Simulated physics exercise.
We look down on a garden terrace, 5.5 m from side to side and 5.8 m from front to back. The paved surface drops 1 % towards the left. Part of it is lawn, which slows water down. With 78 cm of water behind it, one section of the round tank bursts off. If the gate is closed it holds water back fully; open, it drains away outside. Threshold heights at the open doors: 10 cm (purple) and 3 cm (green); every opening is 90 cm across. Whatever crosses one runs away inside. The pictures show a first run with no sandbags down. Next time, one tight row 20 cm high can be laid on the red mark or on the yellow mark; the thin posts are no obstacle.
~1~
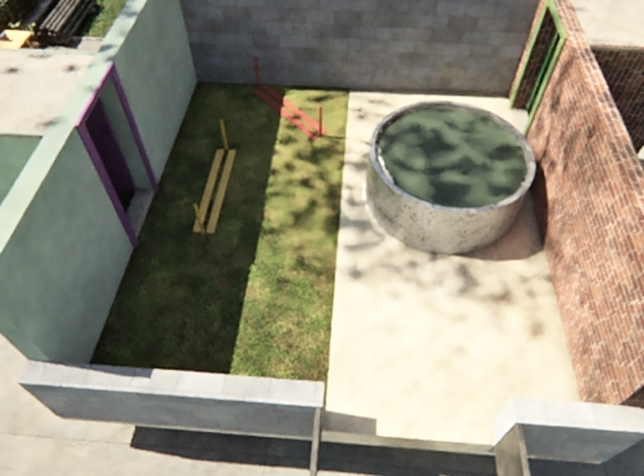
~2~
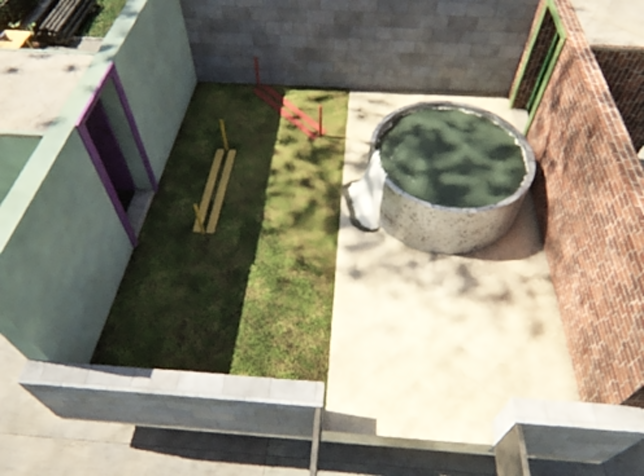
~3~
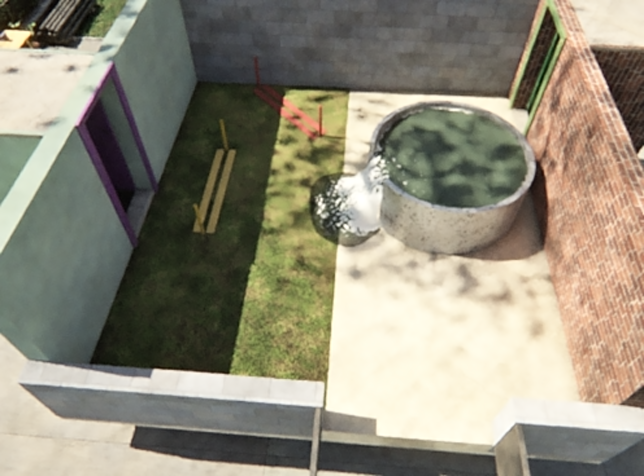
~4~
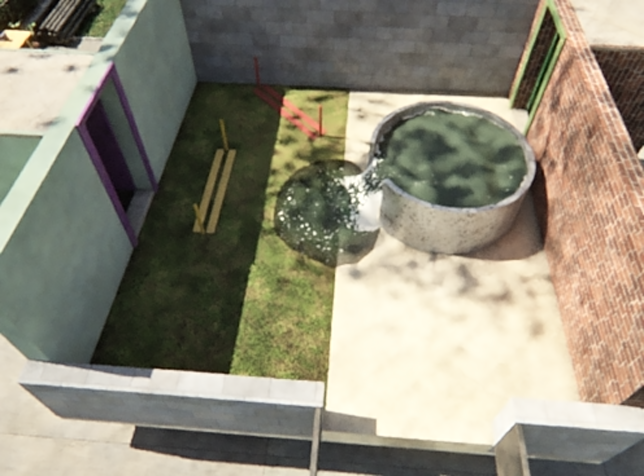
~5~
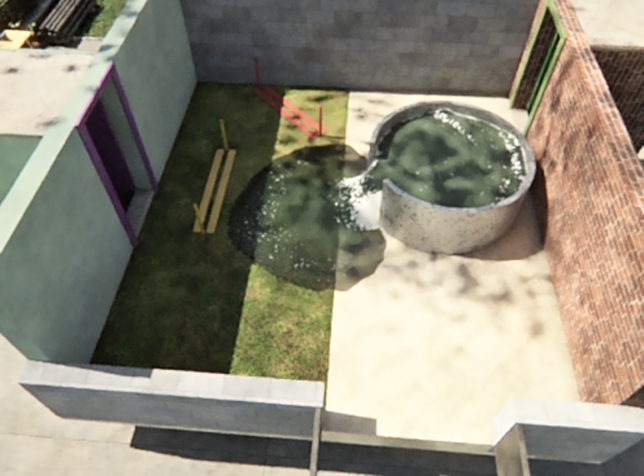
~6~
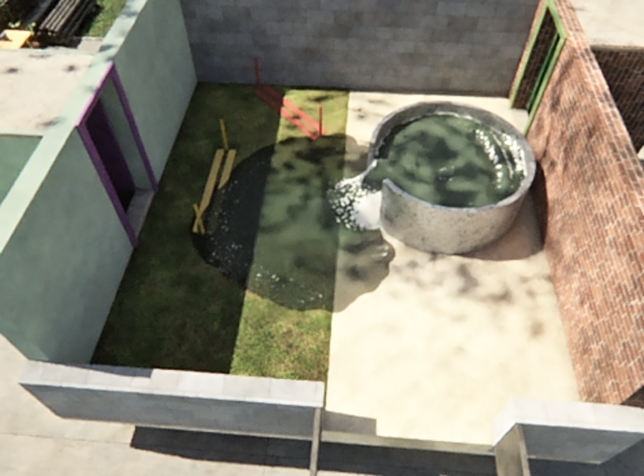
A round grey concrete tank of dark green water stands on pale paving at the right of a walled terrace, seen from above by a still camera. Lawn covers the left side, with yellow and red bars, a purple-framed doorway and a brick wall opposite. Water bursts from the tank's left side, foams white, and spreads leftward in a widening dark pool across grass and paving, reaching the yellow bars.
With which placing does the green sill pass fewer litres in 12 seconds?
Lay them on the red one.
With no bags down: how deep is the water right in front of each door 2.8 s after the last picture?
In cm: Purple 16, green 0.
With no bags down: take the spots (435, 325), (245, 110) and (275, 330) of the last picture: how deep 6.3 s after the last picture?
Roughly 4, 10 and 9 cm, in turn.
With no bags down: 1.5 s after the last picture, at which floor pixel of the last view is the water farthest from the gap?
At about (87, 374).
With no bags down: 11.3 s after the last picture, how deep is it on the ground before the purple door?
About 10.0 cm.
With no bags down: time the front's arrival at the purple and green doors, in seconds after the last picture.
Purple 0.3 s, green 8.0 s.
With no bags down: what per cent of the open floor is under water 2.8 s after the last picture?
Near 60 per cent is wet.
Then, 0.7 s after the last picture water covers 35 % of the floor and is deepest (38 cm) near (362, 202) in the run without bags; in at the green door, 0 L with no bags, 0 L with the row on red, 0 L on yellow.
Then, 1.5 s after the last picture water covers 50 % of the floor and is deepest (28 cm) near (362, 202) in the run without bags; in at the green door, 0 L with no bags, 0 L with the row on red, 0 L on yellow.
Then, 2.8 s after the last picture water covers 60 % of the floor and is deepest (22 cm) near (362, 202) in the run without bags; in at the green door, 0 L with no bags, 0 L with the row on red, 0 L on yellow.
Then, 6.3 s after the last picture water covers 90 % of the floor and is deepest (12 cm) near (103, 332) in the run without bags; in at the green door, 0 L with no bags, 0 L with the row on red, 0 L on yellow.
Then, 11.3 s after the last picture water covers 100 % of the floor and is deepest (10 cm) near (81, 390) in the run without bags; in at the green door, 18 L with no bags, 0 L with the row on red, 34 L on yellow.
